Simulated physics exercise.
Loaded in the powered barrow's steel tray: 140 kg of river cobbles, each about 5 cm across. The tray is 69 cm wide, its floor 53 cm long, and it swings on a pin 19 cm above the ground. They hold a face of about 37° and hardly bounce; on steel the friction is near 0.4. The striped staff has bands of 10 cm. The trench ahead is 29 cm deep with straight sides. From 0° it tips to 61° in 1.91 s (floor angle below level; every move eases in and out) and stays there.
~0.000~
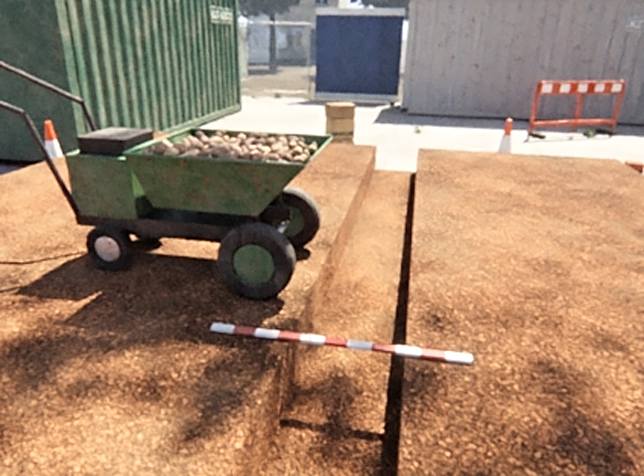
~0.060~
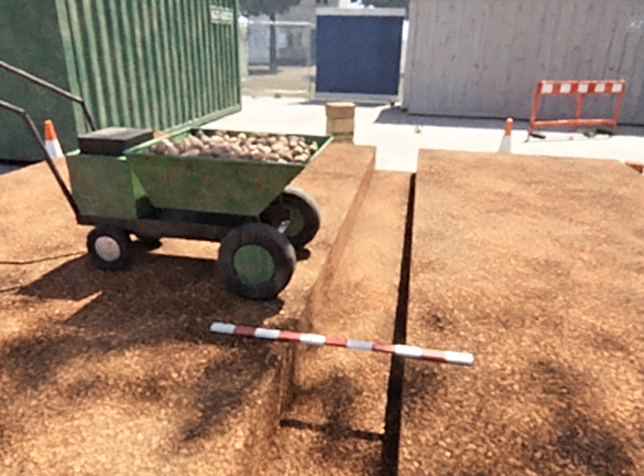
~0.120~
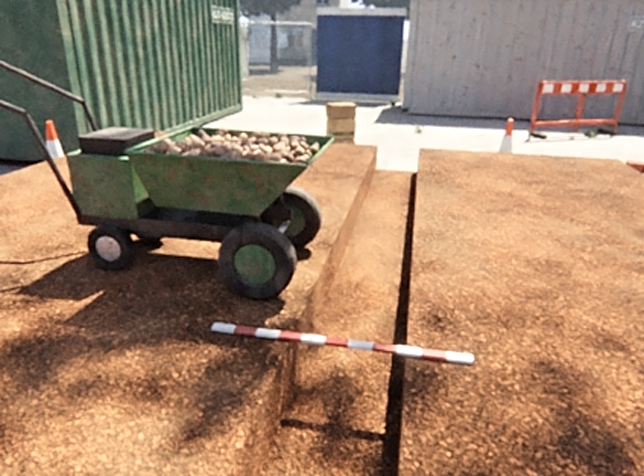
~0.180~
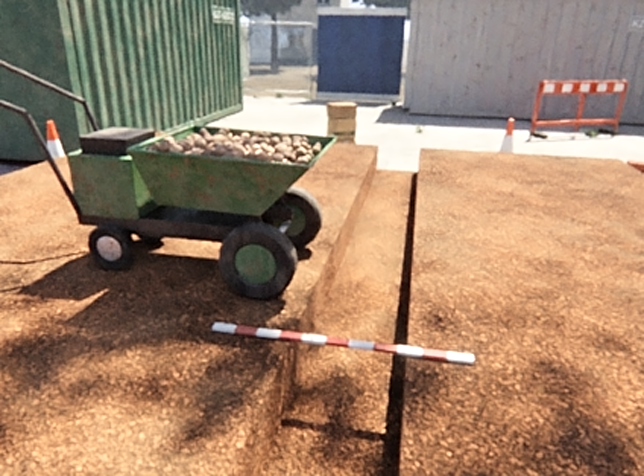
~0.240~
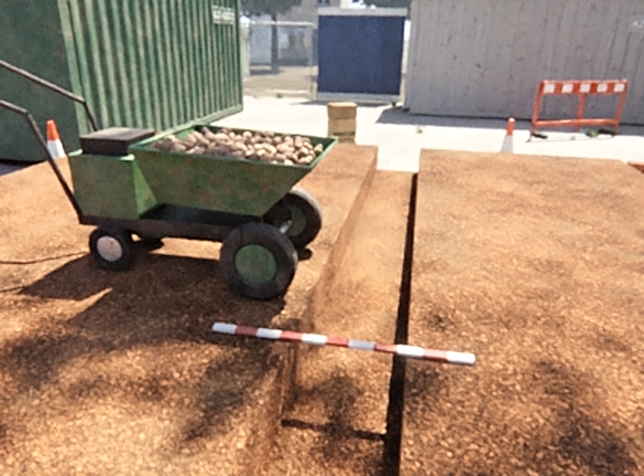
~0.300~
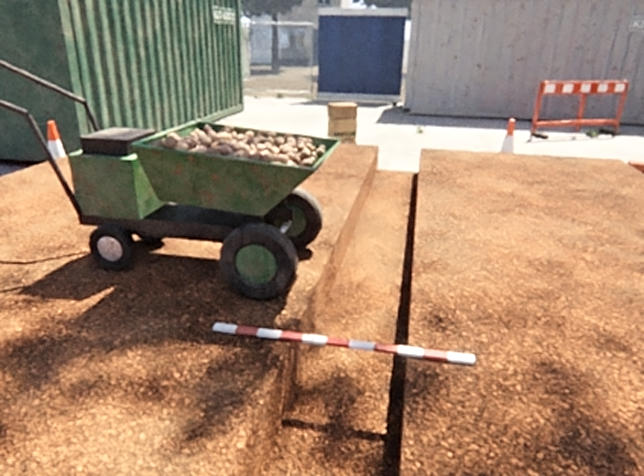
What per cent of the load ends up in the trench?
About 72 per cent.
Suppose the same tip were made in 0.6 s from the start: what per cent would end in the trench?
Then about 50 per cent.
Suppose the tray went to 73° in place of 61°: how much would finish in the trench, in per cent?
Then about 70 per cent.
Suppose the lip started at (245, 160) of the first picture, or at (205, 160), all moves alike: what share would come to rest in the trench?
First some 100, then 85 per cent.
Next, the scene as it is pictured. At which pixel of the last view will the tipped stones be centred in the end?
Near (394, 312).
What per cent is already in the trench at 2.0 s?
About 25 per cent by then.
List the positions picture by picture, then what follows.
In the first frame, lip at (305, 166), floor tilted 0°, highest stones at (268, 140).
In the second frame, lip at (305, 166), floor tilted 0°, highest stones at (268, 140); the stones move at 0.0 m/s on average.
In the third frame, the tray is at 1°, its lip at (307, 167); the top of the load is at (262, 139); the stones move at 0.1 m/s on average.
In the fourth frame, lip at (309, 167), floor tilted 2°, highest stones at (254, 138); the stones move at 0.1 m/s on average.
In the fifth frame, lip at (312, 169), floor tilted 3°, highest stones at (236, 135); the stones move at 0.2 m/s on average.
In the sixth frame, lip at (315, 171), floor tilted 4°, highest stones at (230, 135); the stones move at 0.2 m/s on average.
After 1.4 s the floor is at 51°; 99 % in the tray, 1 % in the trench; the foremost stones are at (381, 230).
After 2.0 s the floor is at 61°; 56 % in the tray, 26 % in the trench, 18 % past the trench; the foremost stones are at (482, 278).
After 2.4 s the floor is at 61°; 31 % in the tray, 41 % in the trench, 28 % past the trench; the foremost stones are at (541, 284).
After 4.3 s the floor is at 61°; 0 % in the tray, 72 % in the trench, 28 % past the trench; the foremost stones are at (565, 278).
